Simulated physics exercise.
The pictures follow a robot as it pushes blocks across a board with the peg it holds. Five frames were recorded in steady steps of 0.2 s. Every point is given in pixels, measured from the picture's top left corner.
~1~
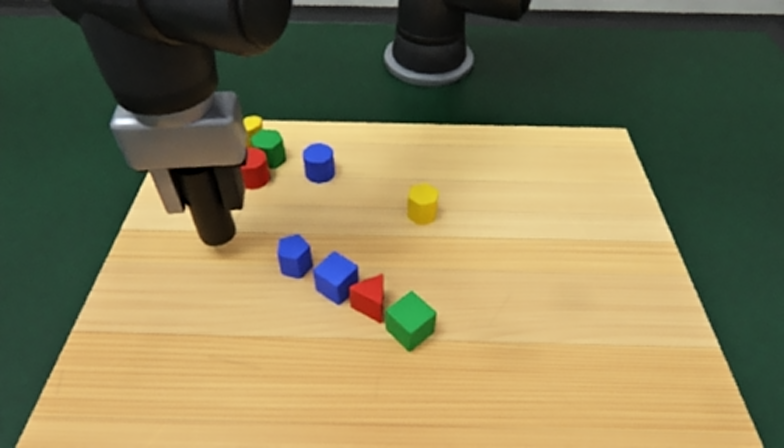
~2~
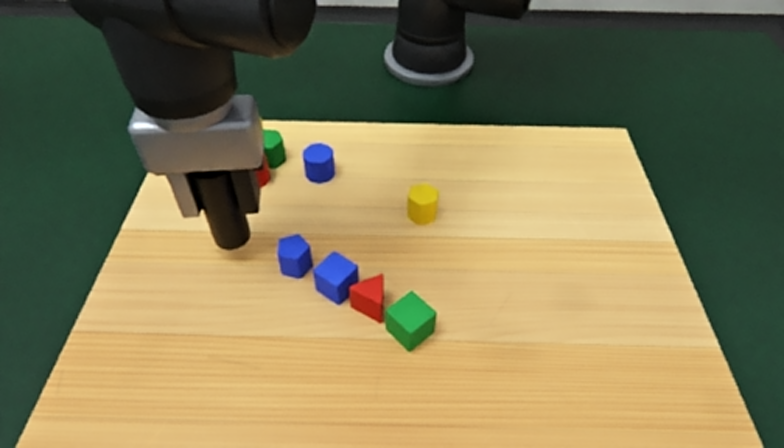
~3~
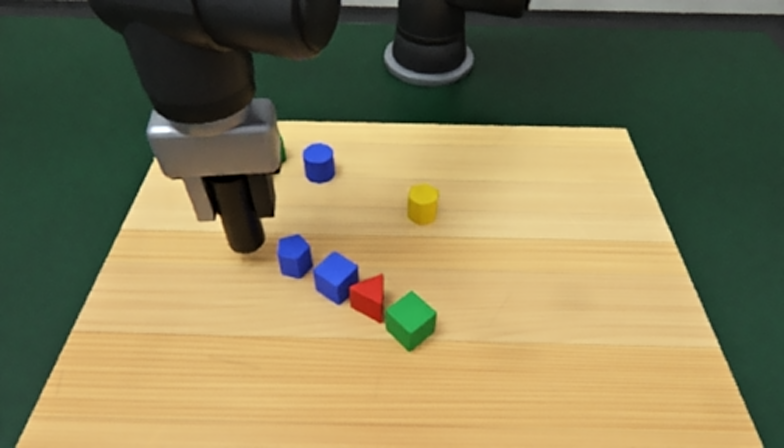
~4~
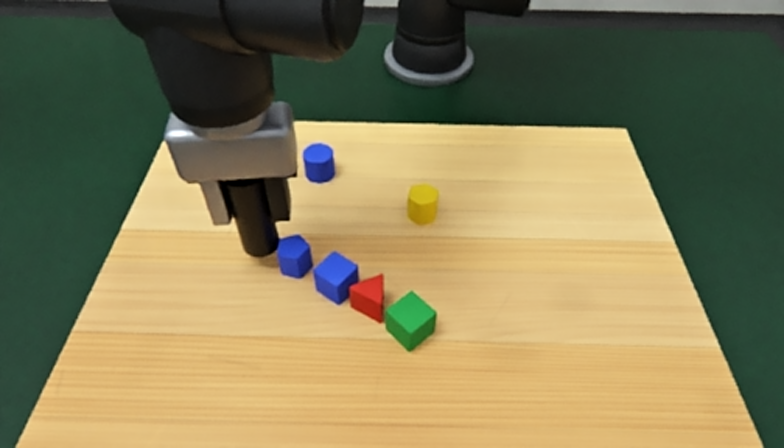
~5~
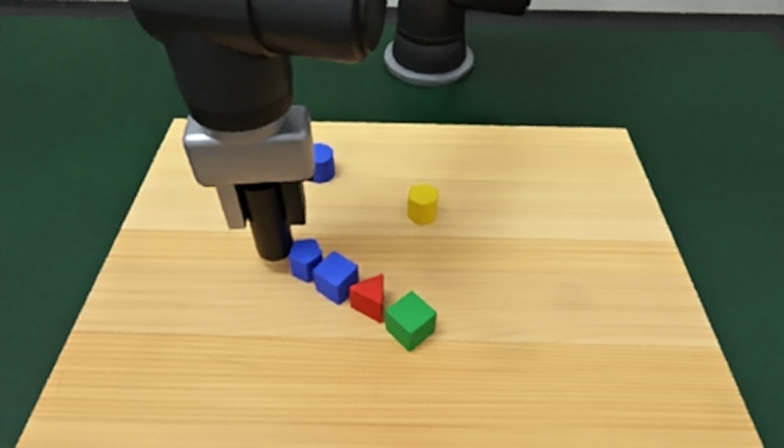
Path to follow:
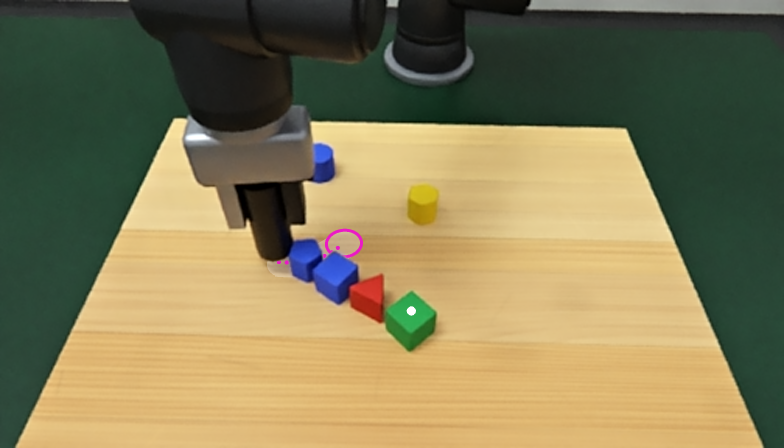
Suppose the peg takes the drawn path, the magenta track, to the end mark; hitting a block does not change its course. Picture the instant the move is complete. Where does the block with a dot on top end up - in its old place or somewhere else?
That block remains where it is.
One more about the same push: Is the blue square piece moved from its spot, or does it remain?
The answer is that it is displaced.
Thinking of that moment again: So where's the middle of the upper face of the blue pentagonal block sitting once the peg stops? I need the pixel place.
Top centre: (355, 247).
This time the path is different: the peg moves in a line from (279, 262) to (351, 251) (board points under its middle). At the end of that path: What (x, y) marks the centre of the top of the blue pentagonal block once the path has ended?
The top centre is at (373, 248).
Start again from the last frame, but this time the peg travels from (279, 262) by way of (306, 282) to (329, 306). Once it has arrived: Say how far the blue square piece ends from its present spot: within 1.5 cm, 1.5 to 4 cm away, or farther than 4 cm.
Displaced more than 4 cm.
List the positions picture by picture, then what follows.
In the first picture, peg tip (218, 233); block tops, blue pentagonal block (292, 246); blue square piece (335, 268); red three-sided block (371, 288); green square piece (411, 311).
In the second picture, peg (233, 237); blocks unchanged.
In the third picture, peg (247, 240); blocks unchanged.
In the fourth picture, peg (261, 244); blocks unchanged.
In the fifth picture, peg (276, 248); blue pentagonal block (305, 250); blue square piece (335, 268); red three-sided block (371, 288); green square piece (411, 311).
Path on the board, from (279, 262) over (303, 262) and (326, 255) to (344, 243); the dot is on the green square piece.
What follows on the original path. Halfway along, peg (313, 245); blue pentagonal block (341, 251), turned 20° clockwise; blue square piece (351, 274), turned 30° clockwise; red three-sided block (374, 292).
At the end, peg (343, 229); blue pentagonal block (355, 247), turned 35° clockwise; blue square piece (352, 274), turned 35° clockwise; red three-sided block (374, 293); green square piece in place.
